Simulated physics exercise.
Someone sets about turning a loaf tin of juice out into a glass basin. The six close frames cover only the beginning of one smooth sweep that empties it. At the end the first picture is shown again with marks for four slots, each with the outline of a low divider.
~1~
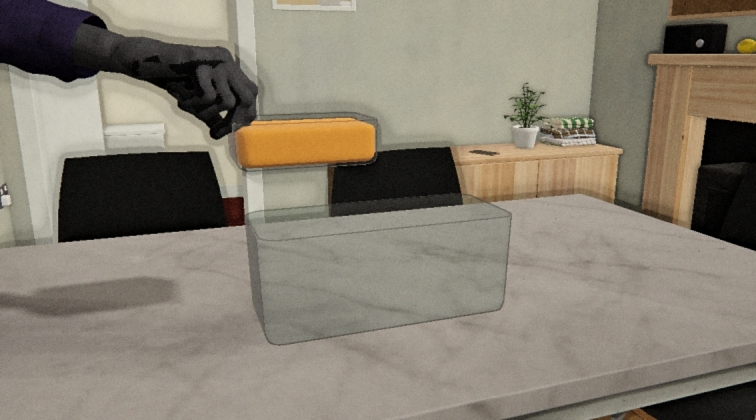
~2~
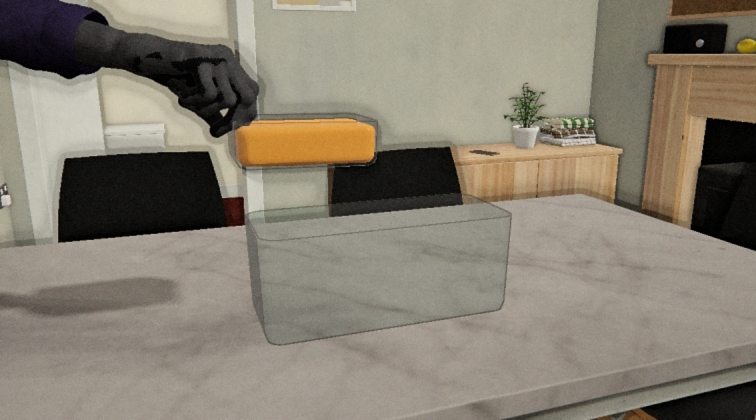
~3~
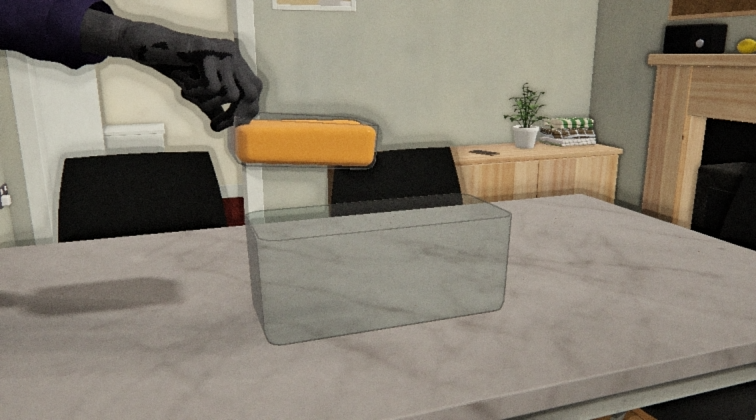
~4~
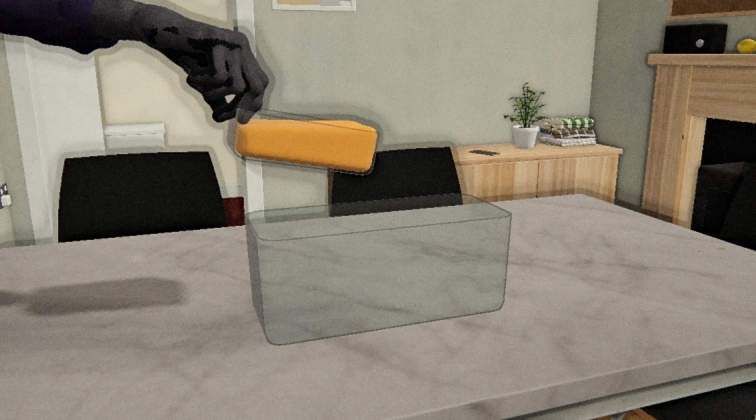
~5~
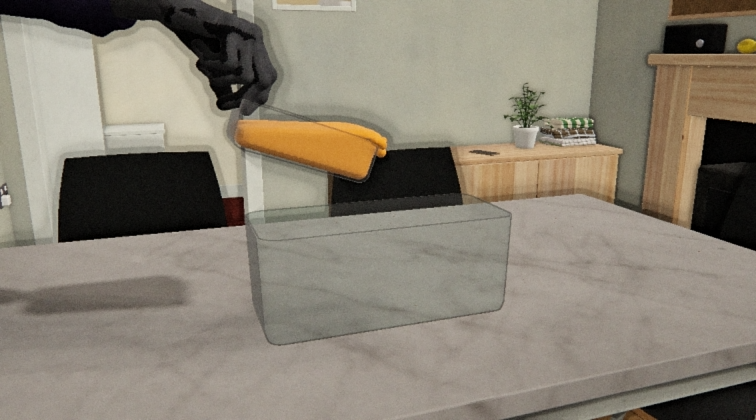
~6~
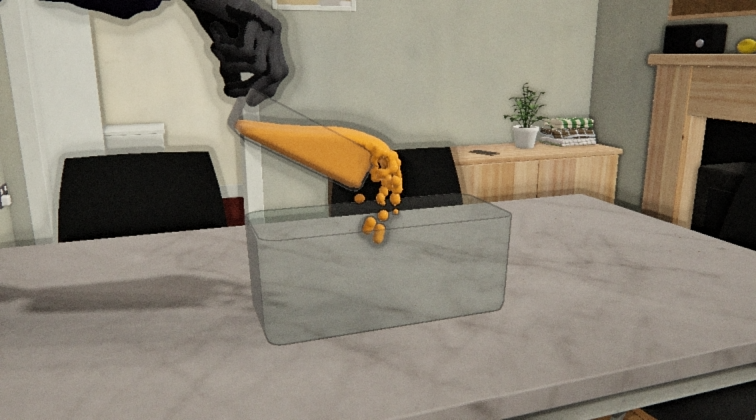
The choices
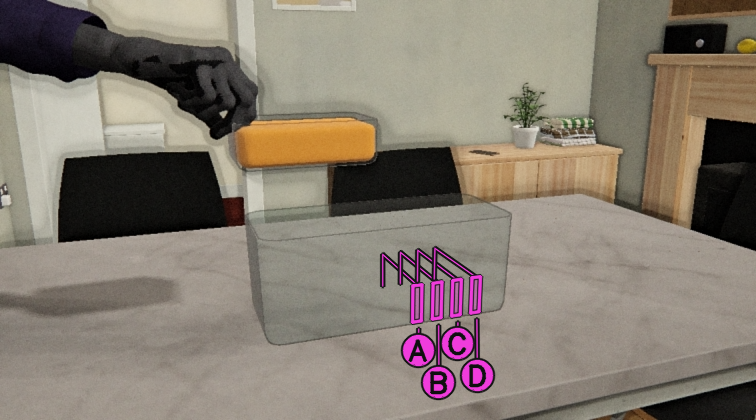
A dark gloved hand holds a loaf-shaped container of orange juice level above a clear glass basin on a marble table, barely moving at first. The hand then rises slightly and shifts right, tilting the container rightward, and orange liquid bulges over its right lip. As the tilt steepens, orange blobs drop into the basin.
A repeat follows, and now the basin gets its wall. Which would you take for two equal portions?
Best: B.
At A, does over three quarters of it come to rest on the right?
No, it does not.
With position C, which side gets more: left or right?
The left one.
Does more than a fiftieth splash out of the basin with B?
Yes, it does.
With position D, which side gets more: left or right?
The left one.
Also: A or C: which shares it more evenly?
A it is.
On the marked copy, A at (418, 328); B at (438, 325); C at (457, 322); D at (476, 319).
If A is chosen, about 29 % ends left of the wall and 66 % right of it; 5 % is lost outside.
If B is chosen, about 50 % ends left of the wall and 45 % right of it; 5 % is lost outside.
If C is chosen, about 92 % ends left of the wall and 2 % right of it; 5 % is lost outside.
If D is chosen, about 91 % ends left of the wall and 4 % right of it; 5 % is lost outside.
